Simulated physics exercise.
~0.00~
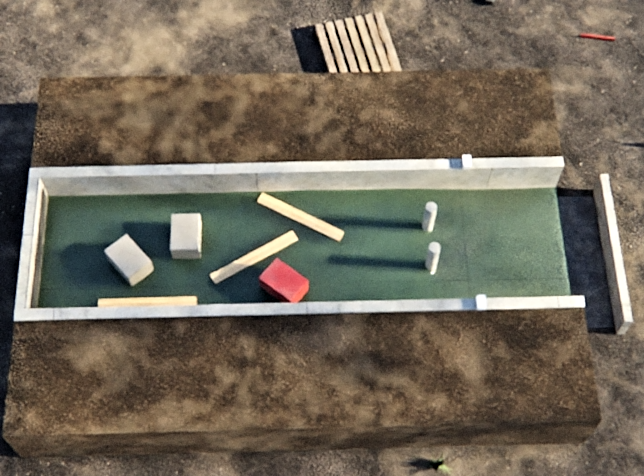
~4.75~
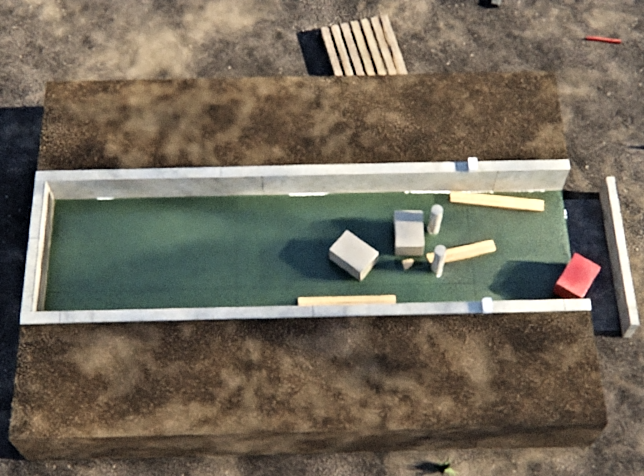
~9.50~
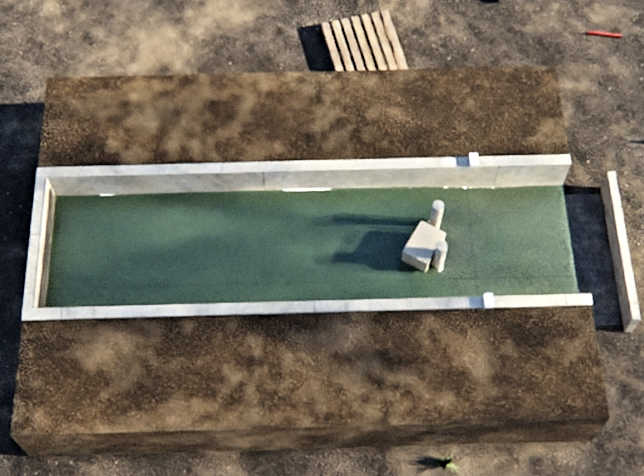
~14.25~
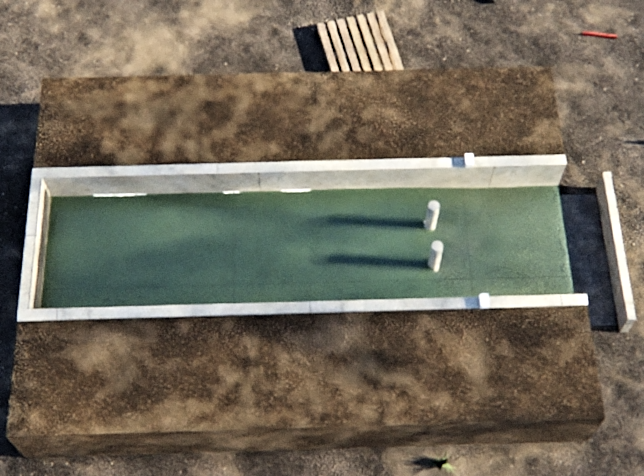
In a green-floored channel with pale walls, seen from above between two brown banks, two pale crates, a red crate and several wooden planks lie scattered on the left, with two short posts standing farther right. The loose things drift to the right. The red crate moves ahead past the posts to the open right end, while the planks and pale crates come up around the posts. The red crate, the planks and one pale crate then disappear from view, leaving a pale crate against the posts. Finally it is gone too, and only the posts stand in the channel.
